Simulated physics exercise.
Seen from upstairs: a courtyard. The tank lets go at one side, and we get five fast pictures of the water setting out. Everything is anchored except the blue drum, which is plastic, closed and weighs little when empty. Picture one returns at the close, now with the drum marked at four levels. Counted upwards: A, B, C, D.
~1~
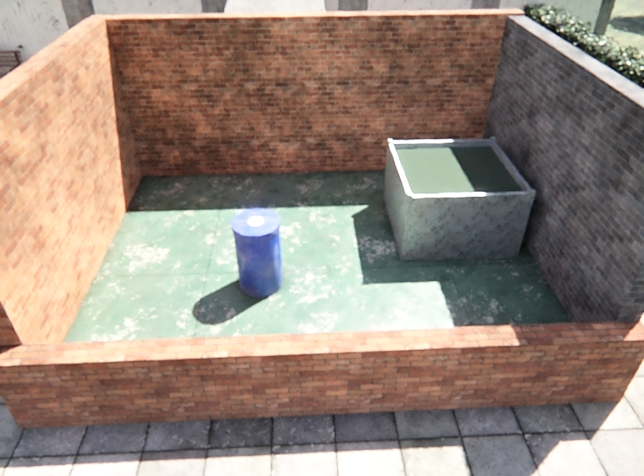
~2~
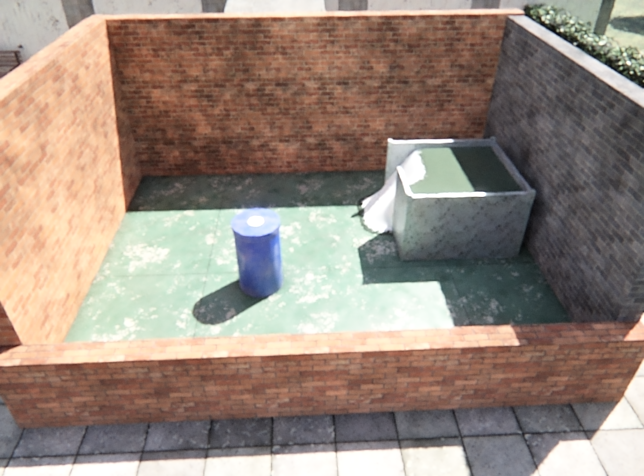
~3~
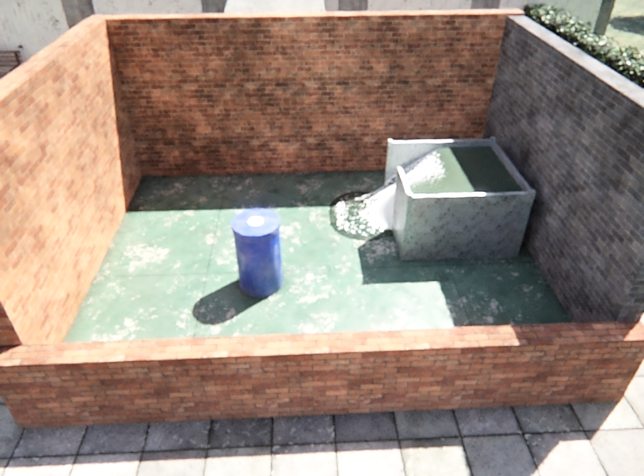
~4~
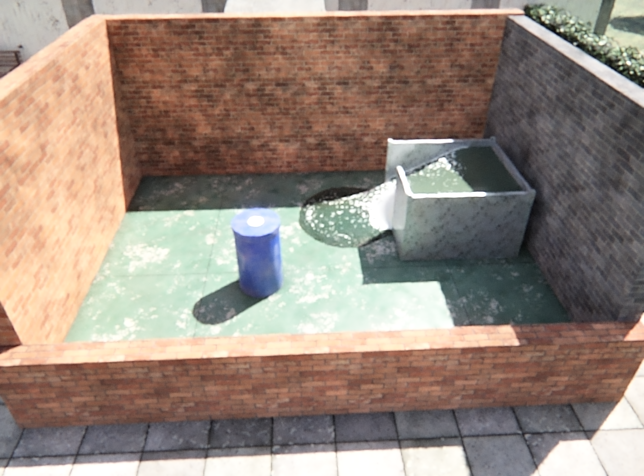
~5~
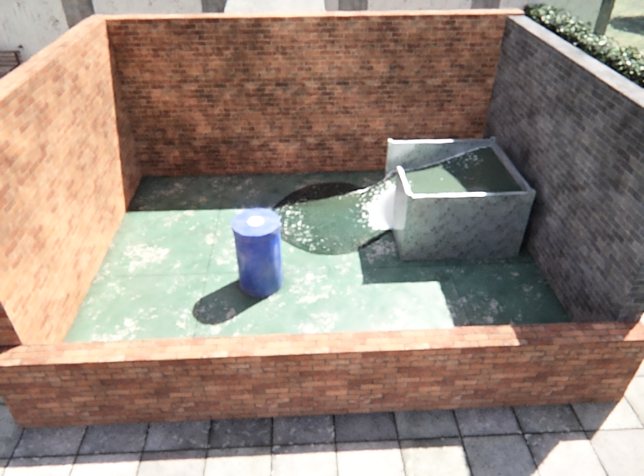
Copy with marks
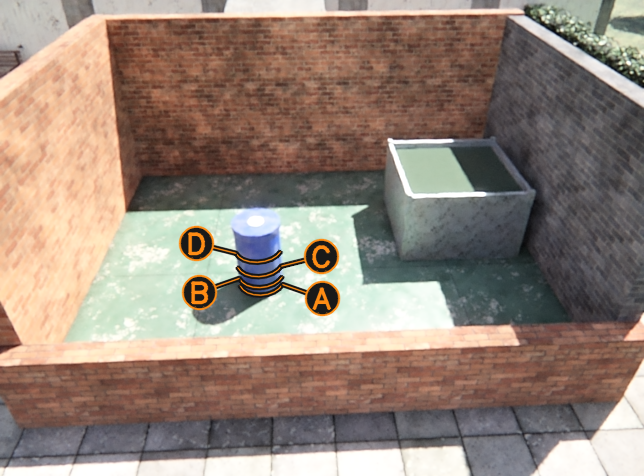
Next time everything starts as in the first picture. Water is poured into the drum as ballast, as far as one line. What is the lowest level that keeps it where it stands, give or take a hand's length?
B will do.
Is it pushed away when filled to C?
No, that is safe.
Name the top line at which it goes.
Line A.
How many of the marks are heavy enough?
Three.
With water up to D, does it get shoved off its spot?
No, that is safe.
On the marked copy, A at (260, 295); B at (259, 287); C at (258, 276); D at (257, 262); from the bottom up A, B, C, D.
With A, it is pushed about 4 times its own width away.
With B, it does not move.
With C, it does not move.
With D, it does not move.
